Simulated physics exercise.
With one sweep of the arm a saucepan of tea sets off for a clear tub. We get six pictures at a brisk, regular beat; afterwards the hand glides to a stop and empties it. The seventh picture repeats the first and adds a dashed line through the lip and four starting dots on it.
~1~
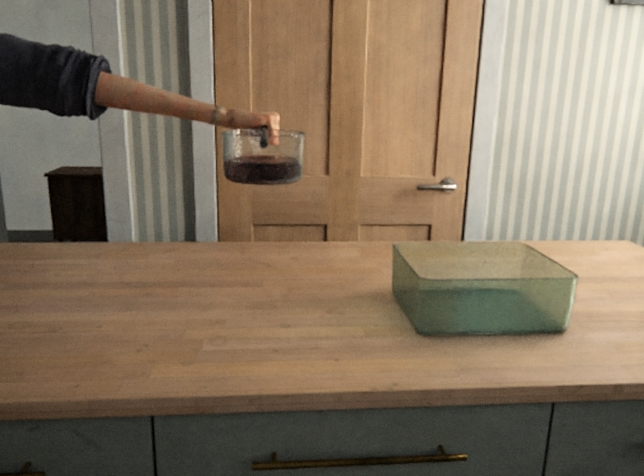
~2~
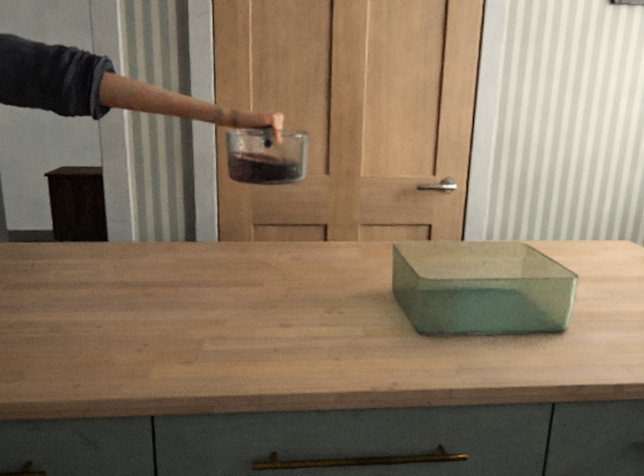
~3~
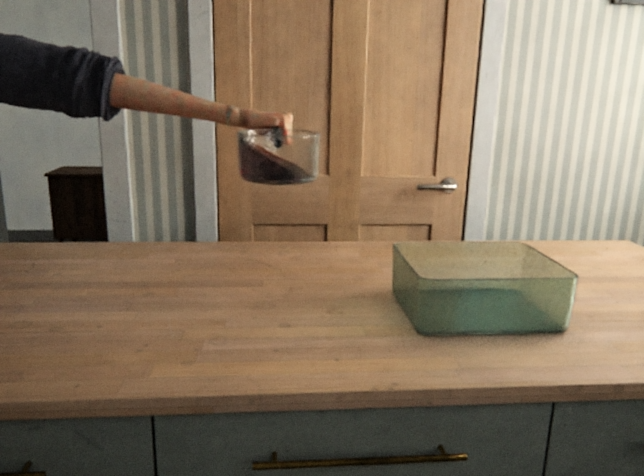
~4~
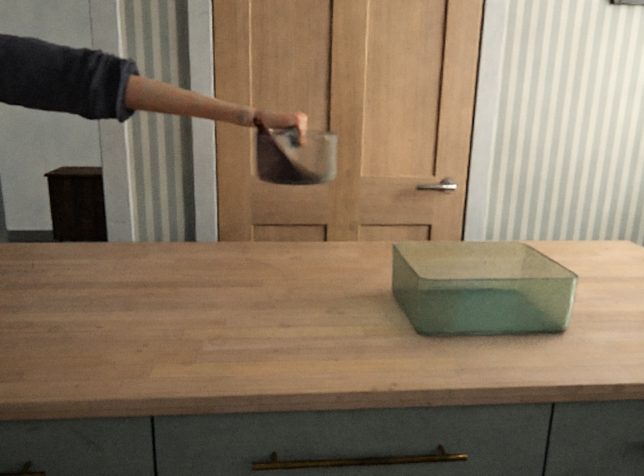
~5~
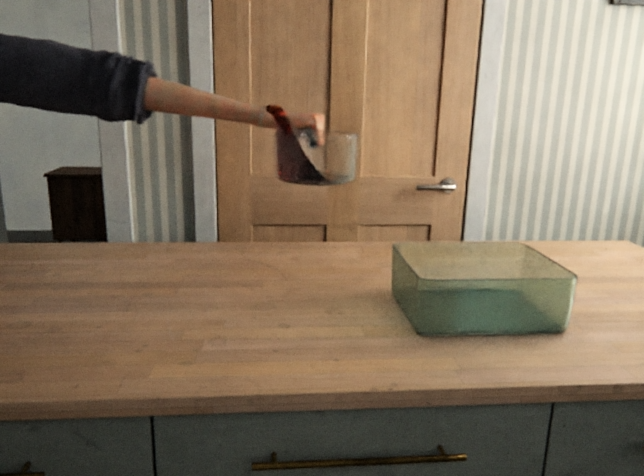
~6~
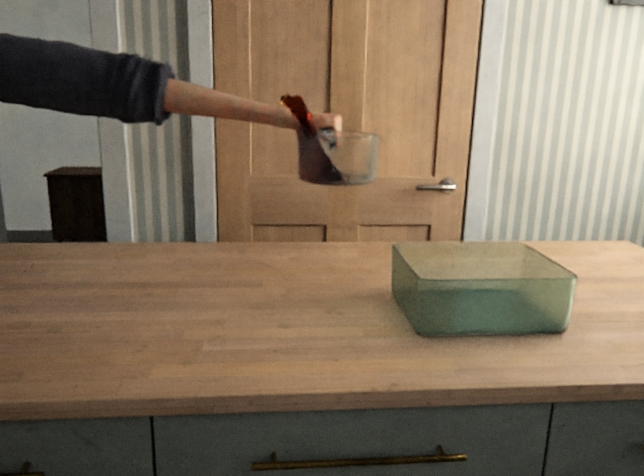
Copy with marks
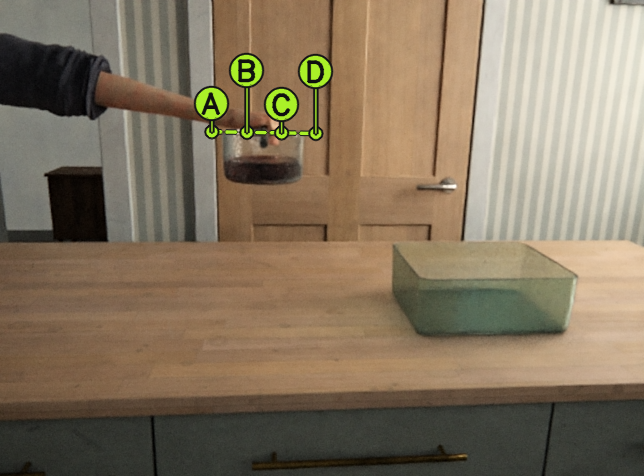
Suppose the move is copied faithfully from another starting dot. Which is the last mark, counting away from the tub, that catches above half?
Place C just does it.
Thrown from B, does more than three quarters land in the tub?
No, it does not.
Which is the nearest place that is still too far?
Here it is place B.
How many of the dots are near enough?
Two of them.
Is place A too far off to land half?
Yes.
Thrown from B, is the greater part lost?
Yes, it does.
In lime, A at (211, 131); B at (246, 132); C at (281, 132); D at (315, 133).
Choosing A, about 13 % lands in the tub, 82 % falls short and 6 % goes beside or beyond.
Choosing B, about 22 % lands in the tub, 67 % falls short and 11 % goes beside or beyond.
Choosing C, about 70 % lands in the tub, 17 % falls short and 13 % goes beside or beyond.
Choosing D, about 79 % lands in the tub, 5 % falls short and 16 % goes beside or beyond.
